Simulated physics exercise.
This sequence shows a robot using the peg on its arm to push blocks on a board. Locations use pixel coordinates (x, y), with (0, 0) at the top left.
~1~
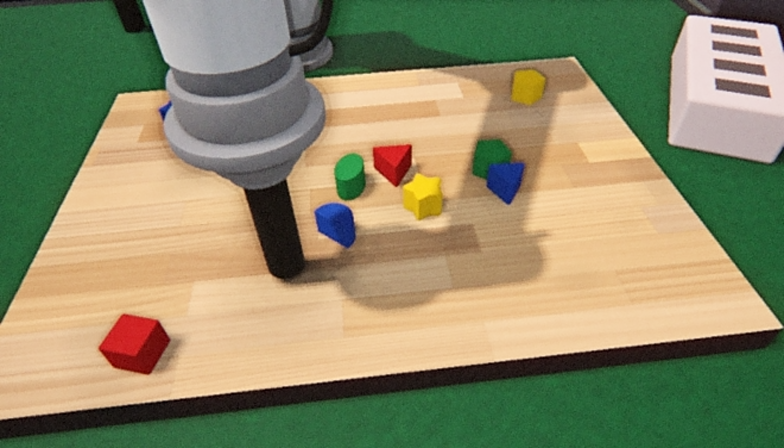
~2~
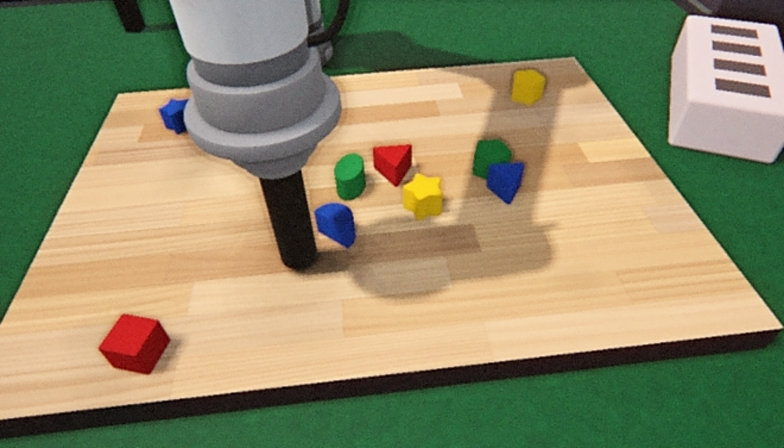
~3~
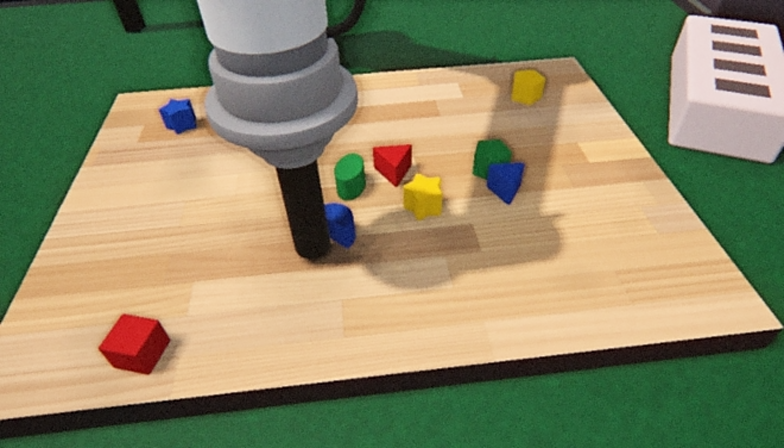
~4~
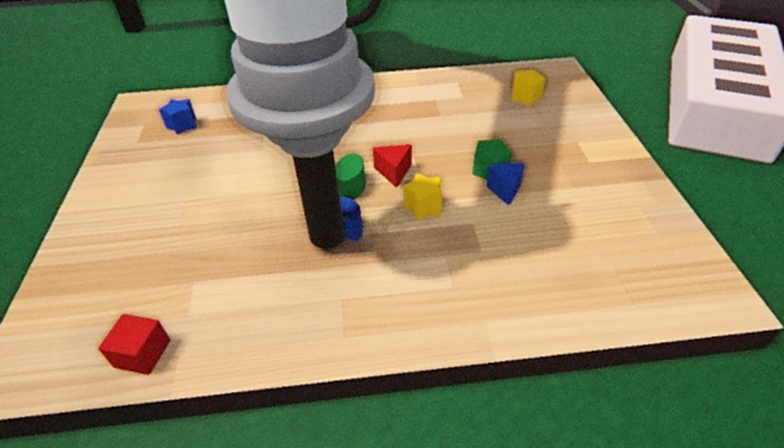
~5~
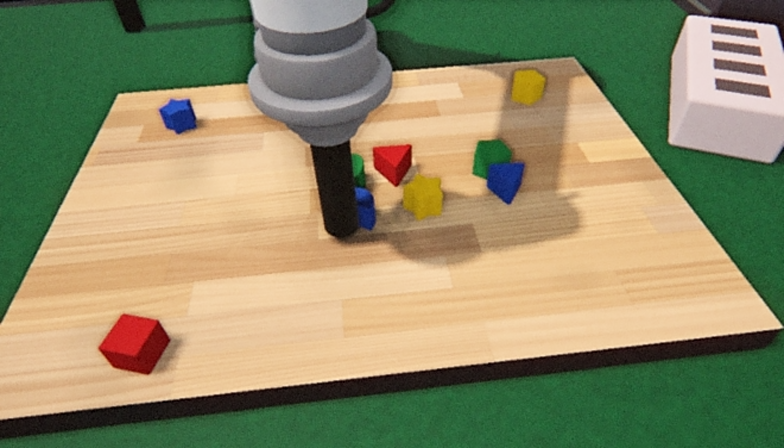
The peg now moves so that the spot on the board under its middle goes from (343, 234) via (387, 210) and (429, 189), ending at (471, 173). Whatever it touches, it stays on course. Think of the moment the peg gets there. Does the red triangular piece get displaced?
The answer is yes.
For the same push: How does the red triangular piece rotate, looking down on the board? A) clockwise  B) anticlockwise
(B)
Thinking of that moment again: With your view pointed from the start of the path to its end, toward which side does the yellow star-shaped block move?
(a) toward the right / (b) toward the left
It's a.
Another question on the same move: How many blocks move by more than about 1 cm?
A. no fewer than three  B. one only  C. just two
A.
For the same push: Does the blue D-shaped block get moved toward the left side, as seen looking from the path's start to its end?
Yes, it checks out.
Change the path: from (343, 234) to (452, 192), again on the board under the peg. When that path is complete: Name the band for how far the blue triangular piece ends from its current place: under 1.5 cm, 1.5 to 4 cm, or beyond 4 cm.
Movement: Under 1.5 cm.
What follows on the original path. One third of the way, peg at (387, 201); blue D-shaped block at (390, 171), turned 20° anticlockwise.
Two thirds of the way, peg at (430, 180); blue D-shaped block at (411, 155), turned 55° anticlockwise; red triangular piece at (398, 141), turned 65° anticlockwise; yellow star-shaped block at (453, 182), turned 80° clockwise.
At the end, peg at (472, 165); blue D-shaped block at (411, 155), turned 55° anticlockwise; red triangular piece at (398, 141), turned 65° anticlockwise; yellow star-shaped block at (458, 181), turned 105° clockwise; green five-sided block at (506, 145).
